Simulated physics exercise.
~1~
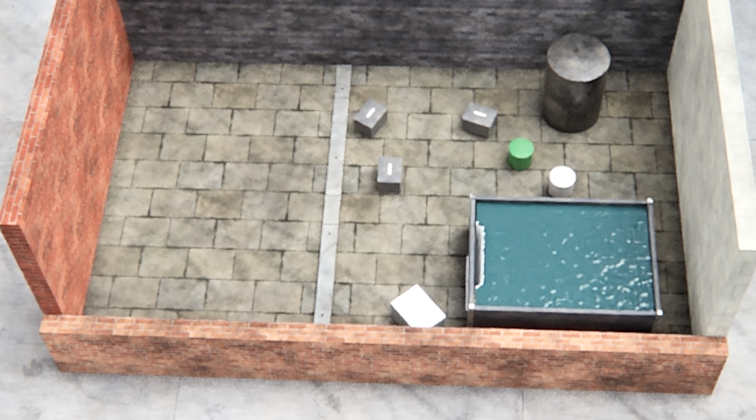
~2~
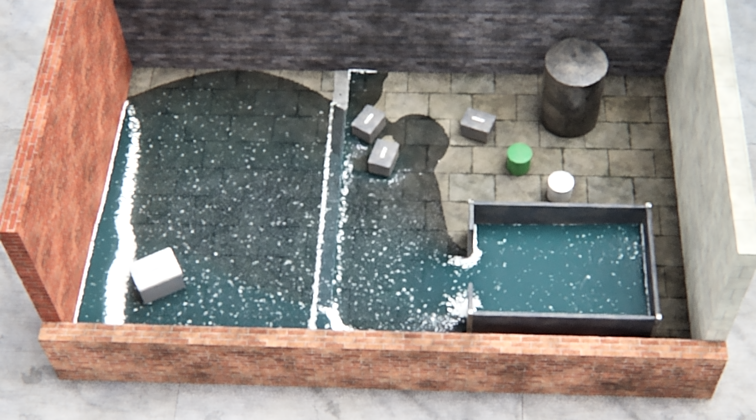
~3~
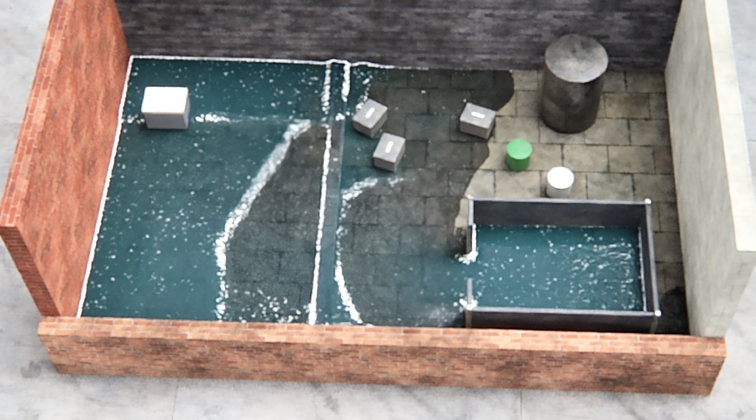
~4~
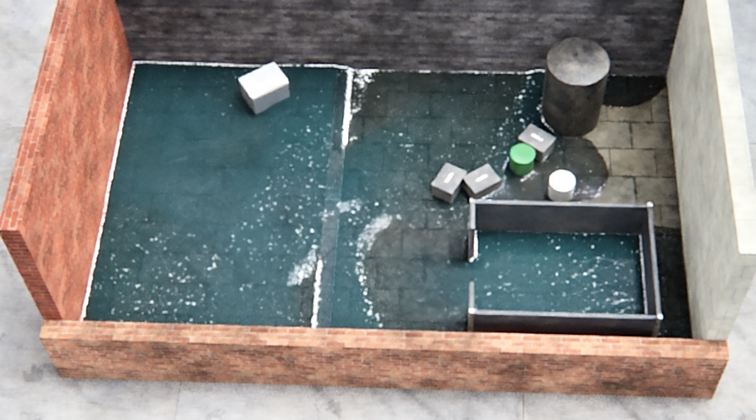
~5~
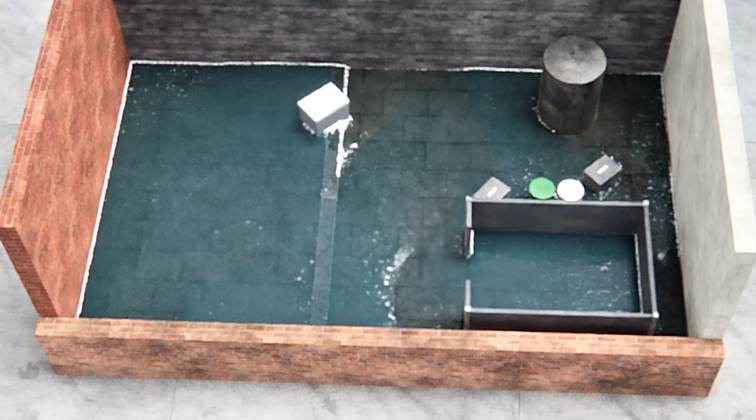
The footage shows a walled, paved yard where water bursts from a tank's open side and spreads over a low kerb, carrying a white box left, then back along the far side, while grey boxes drift right and the green pail ends beside the white one, short of the kerb.
